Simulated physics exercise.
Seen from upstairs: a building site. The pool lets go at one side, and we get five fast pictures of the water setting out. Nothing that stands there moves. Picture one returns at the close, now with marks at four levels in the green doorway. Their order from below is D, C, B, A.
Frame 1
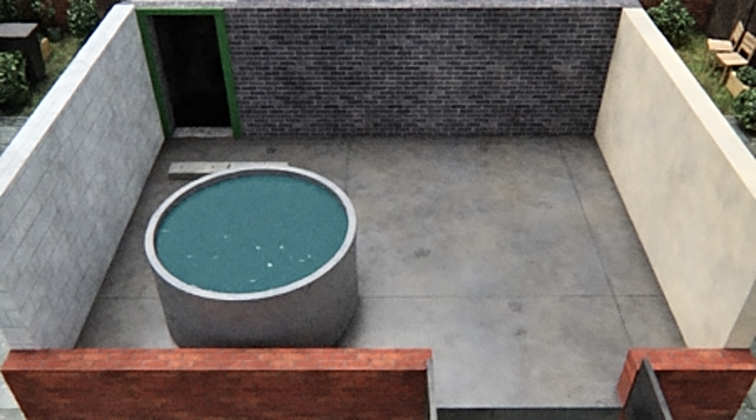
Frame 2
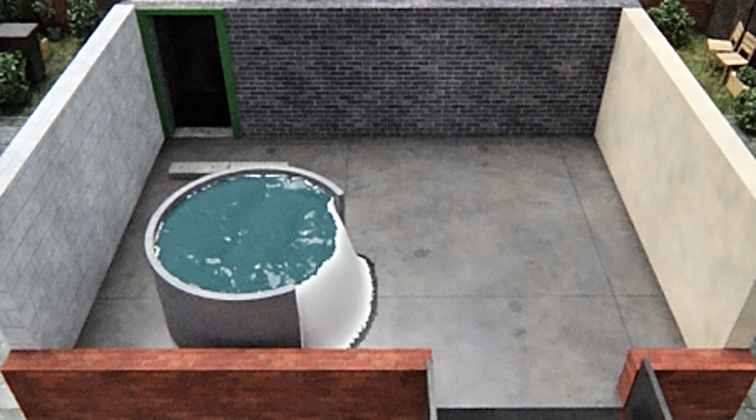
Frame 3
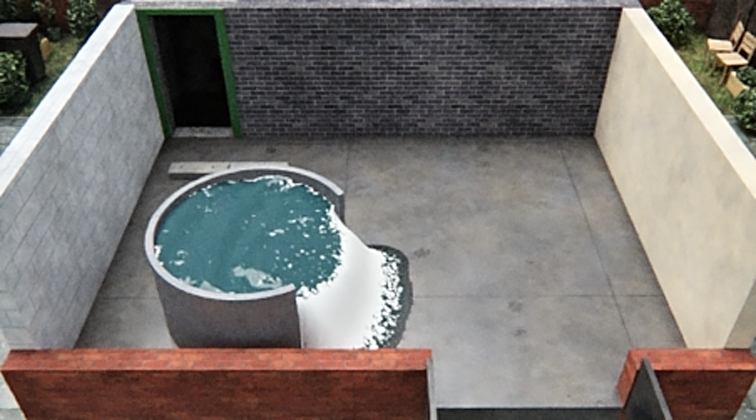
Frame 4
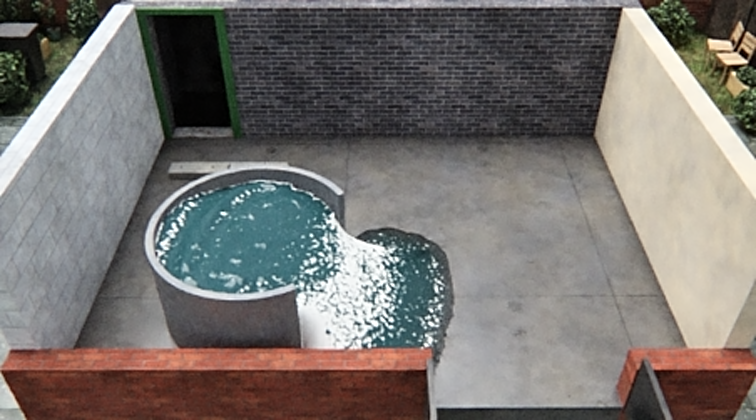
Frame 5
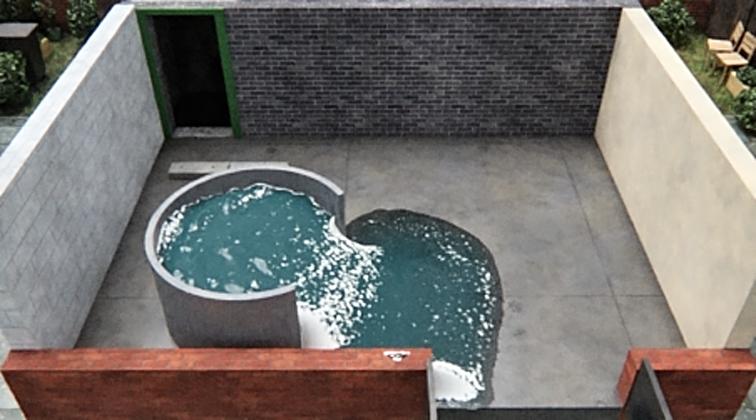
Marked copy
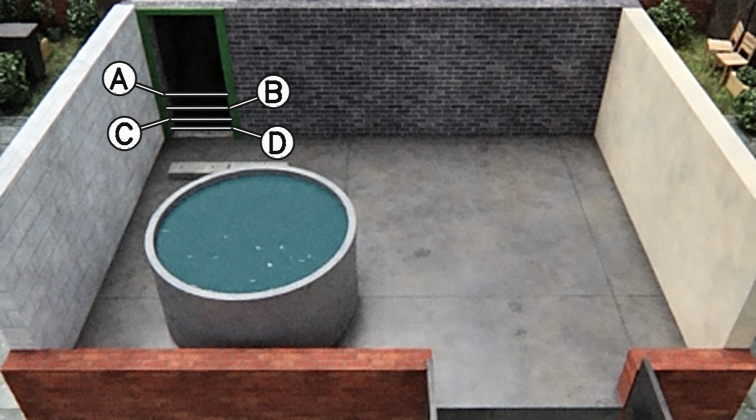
Water poured out through the right side of a round grey pool in a walled yard, foaming white at first, then spread across the concrete floor to the right and up to the low brick wall.
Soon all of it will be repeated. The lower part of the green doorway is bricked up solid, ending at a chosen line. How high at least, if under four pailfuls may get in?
D will do.
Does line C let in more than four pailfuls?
No, not at all.
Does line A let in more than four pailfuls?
No, not at all.
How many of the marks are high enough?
All four.
On the marked copy, A at (195, 94); B at (198, 108); C at (200, 119); D at (201, 128); from the bottom up D, C, B, A.
For line A, nothing gets over.
For line B, nothing gets over.
For line C, nothing gets over.
For line D, a splash gets over, under a bucket.
